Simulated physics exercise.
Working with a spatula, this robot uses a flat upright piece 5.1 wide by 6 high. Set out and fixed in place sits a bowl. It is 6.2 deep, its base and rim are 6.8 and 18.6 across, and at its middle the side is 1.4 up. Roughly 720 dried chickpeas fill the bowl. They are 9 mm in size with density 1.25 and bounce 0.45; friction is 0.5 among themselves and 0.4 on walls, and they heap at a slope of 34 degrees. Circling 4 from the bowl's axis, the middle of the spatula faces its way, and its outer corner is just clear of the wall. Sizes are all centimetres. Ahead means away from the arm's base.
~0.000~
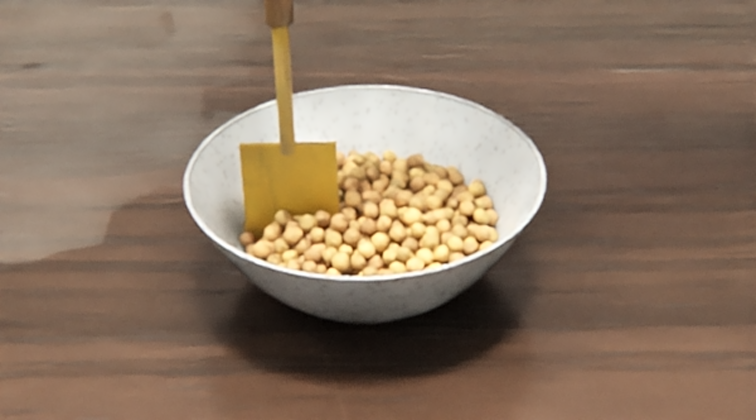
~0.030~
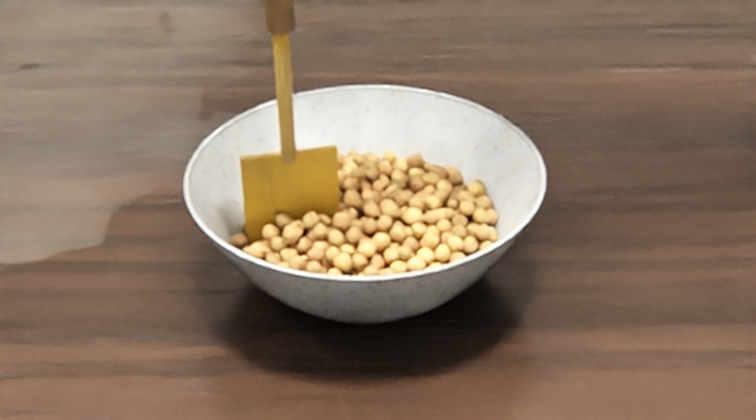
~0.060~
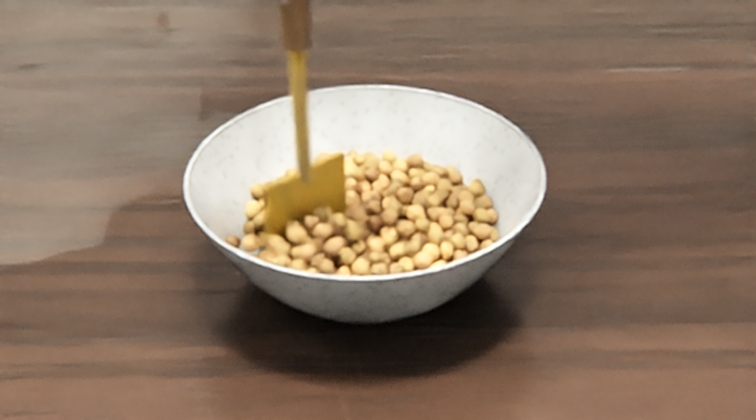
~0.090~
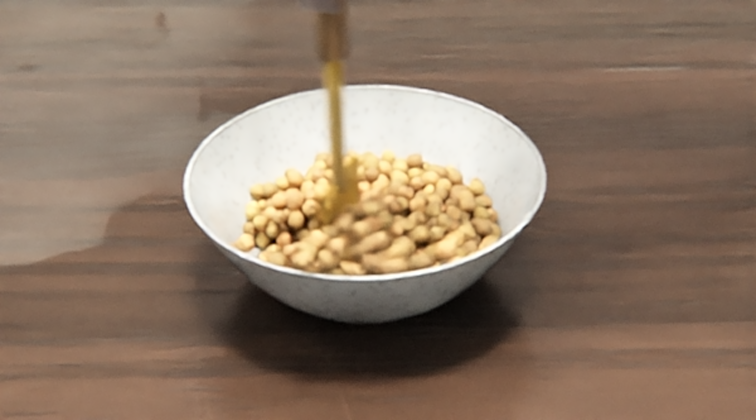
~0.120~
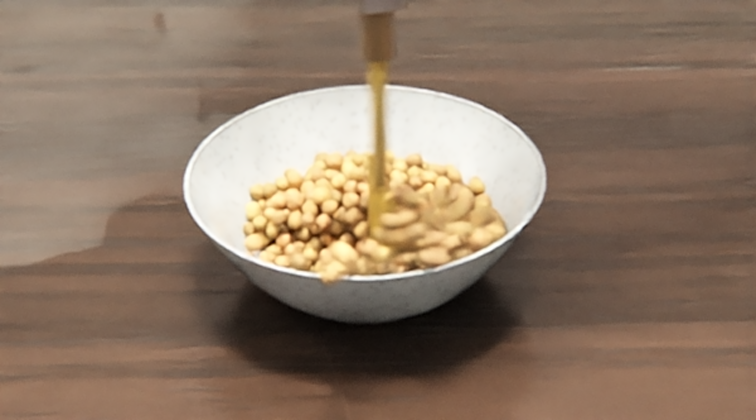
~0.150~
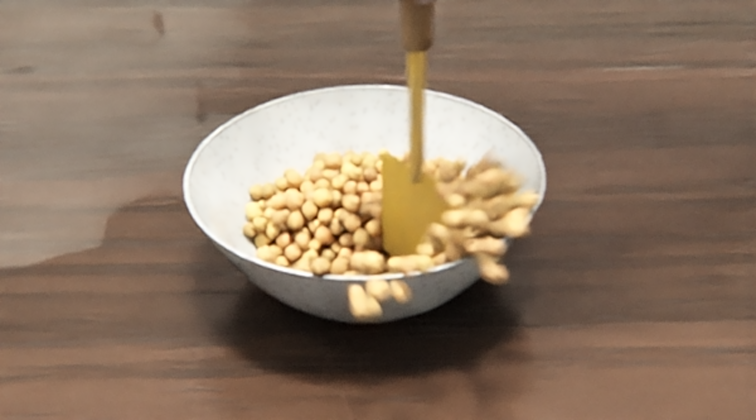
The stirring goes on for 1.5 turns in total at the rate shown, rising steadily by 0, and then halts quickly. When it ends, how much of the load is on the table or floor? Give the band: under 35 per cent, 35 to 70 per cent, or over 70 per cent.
Band: 35 to 70 per cent.
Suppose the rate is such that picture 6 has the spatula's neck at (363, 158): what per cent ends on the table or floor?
It comes to around 25 percent.
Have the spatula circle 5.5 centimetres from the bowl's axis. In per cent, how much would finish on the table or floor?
Roughly 5 percent, I'd expect.
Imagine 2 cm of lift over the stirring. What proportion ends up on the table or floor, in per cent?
My guess is close to 25 per cent.
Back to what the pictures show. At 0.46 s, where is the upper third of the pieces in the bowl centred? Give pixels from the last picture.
Around (359, 256).
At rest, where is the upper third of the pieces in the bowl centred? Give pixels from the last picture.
It is centred near (410, 188).
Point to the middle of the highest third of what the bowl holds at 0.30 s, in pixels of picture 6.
I'd put it at around (310, 127).
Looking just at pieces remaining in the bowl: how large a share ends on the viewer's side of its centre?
Close to 40 in a hundred.
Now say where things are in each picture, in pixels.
In the first frame, spatula neck at (286, 119), 0° round; upper third of the load around (376, 213), from x 245 to 490, top at y 155; 715 in the bowl.
In the second frame, spatula neck at (287, 127), 12° round; upper third of the load around (370, 216), from x 240 to 490, top at y 155.
In the third frame, spatula neck at (303, 144), 40° round; upper third of the load around (368, 221), from x 235 to 490, top at y 155.
In the fourth frame, spatula neck at (337, 156), 71° round; upper third of the load around (382, 226), from x 235 to 490, top at y 155; 714 in the bowl, 1 in flight or on the tool.
In the fifth frame, spatula neck at (380, 156), 101° round; upper third of the load around (414, 227), from x 250 to 500, top at y 155; 708 in the bowl, 7 in flight or on the tool.
In the sixth frame, spatula neck at (417, 146), 131° round; upper third of the load around (455, 209), from x 250 to 530, top at y 155; 698 in the bowl, 17 in flight or on the tool.
After 0.30 s, 287° round, highest piece 12 above the table; 560 in the bowl, 44 on the table or floor, 111 in flight or on the tool.
After 0.46 s, 82° round, highest piece 9 above the table; 449 in the bowl, 206 on the table or floor, 60 in flight or on the tool.
After 0.74 s, 180° round, highest piece 6 above the table; 389 in the bowl, 325 on the table or floor, 1 in flight or on the tool.
After 1.44 s, 180° round, highest piece 5 above the table; 389 in the bowl, 326 on the table or floor.
At rest, 389 in the bowl, 326 on the table or floor. That is 46 % on the table or floor.
